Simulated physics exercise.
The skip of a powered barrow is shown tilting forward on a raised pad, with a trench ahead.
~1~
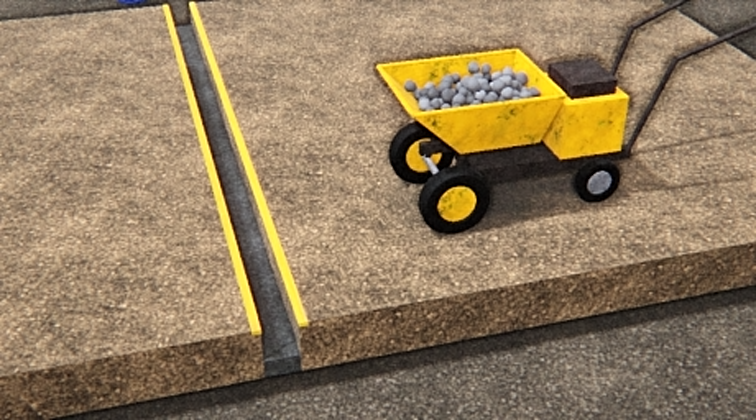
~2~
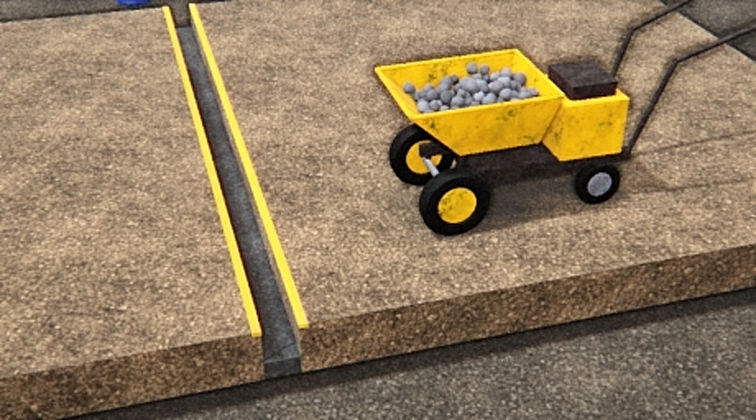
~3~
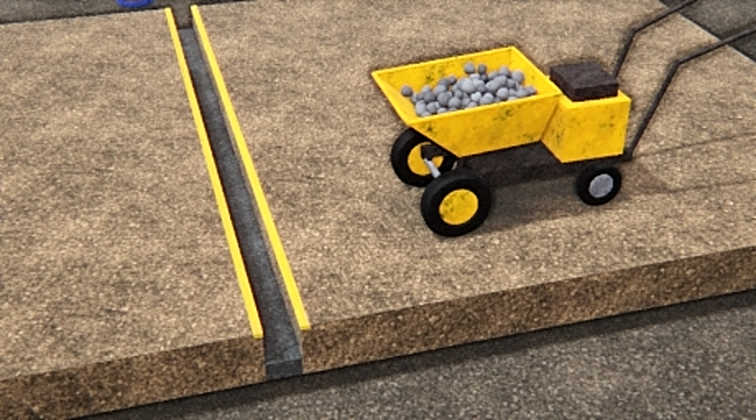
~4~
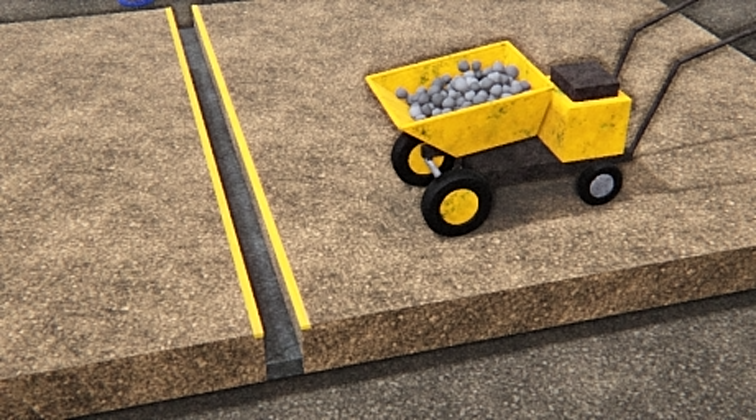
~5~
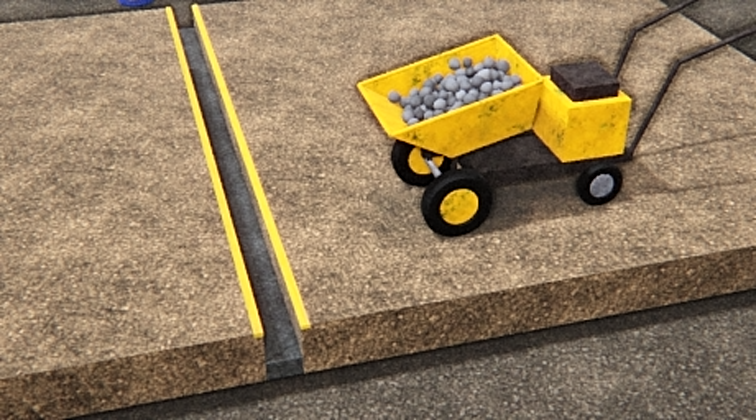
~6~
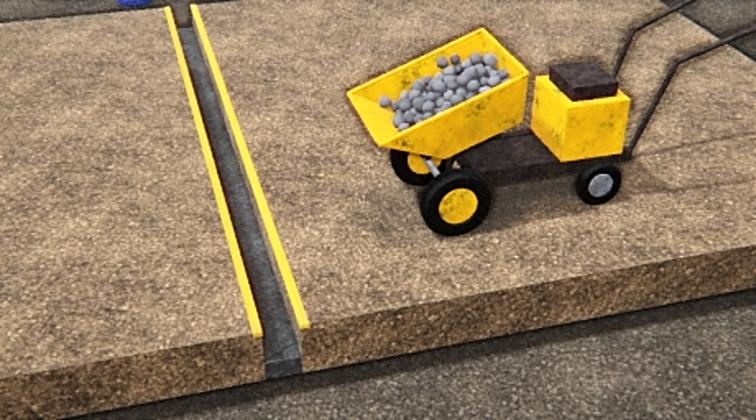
Yellow powered barrow standing on a raised pad near a narrow trench, its skip of grey cobbles steadily tilting forward to the left.
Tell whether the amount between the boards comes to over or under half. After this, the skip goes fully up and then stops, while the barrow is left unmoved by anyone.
It comes to under half.
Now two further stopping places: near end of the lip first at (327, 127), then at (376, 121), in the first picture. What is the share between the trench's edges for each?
Some 40 in a hundred, then some 60 in a hundred.
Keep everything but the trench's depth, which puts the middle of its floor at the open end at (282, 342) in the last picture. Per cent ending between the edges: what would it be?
About 30 per cent.
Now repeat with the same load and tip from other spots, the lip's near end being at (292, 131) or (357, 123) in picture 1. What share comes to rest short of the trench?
You'd get 0 in a hundred the first time and 10 in a hundred the second.
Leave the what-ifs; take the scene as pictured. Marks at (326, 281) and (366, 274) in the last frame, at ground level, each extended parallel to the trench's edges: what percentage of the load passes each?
About 60 and 90 per cent.
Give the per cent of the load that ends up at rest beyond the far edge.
0 %.
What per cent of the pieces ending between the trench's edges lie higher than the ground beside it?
My best guess is some 0 per cent.
Soon, skip tipped steeply; all in the skip.
A while on, skip tipped steeply; about two thirds in the skip; about a quarter short of the trench; a stray few in or heaped over the trench; a stray few falling.
Towards the end, skip tipped right over; a small part in the skip; about half short of the trench; about a quarter in or heaped over the trench; a stray few beyond it.
Finally, skip tipped right over; a small part in the skip; about two thirds short of the trench; about a third in or heaped over the trench; a stray few beyond it.
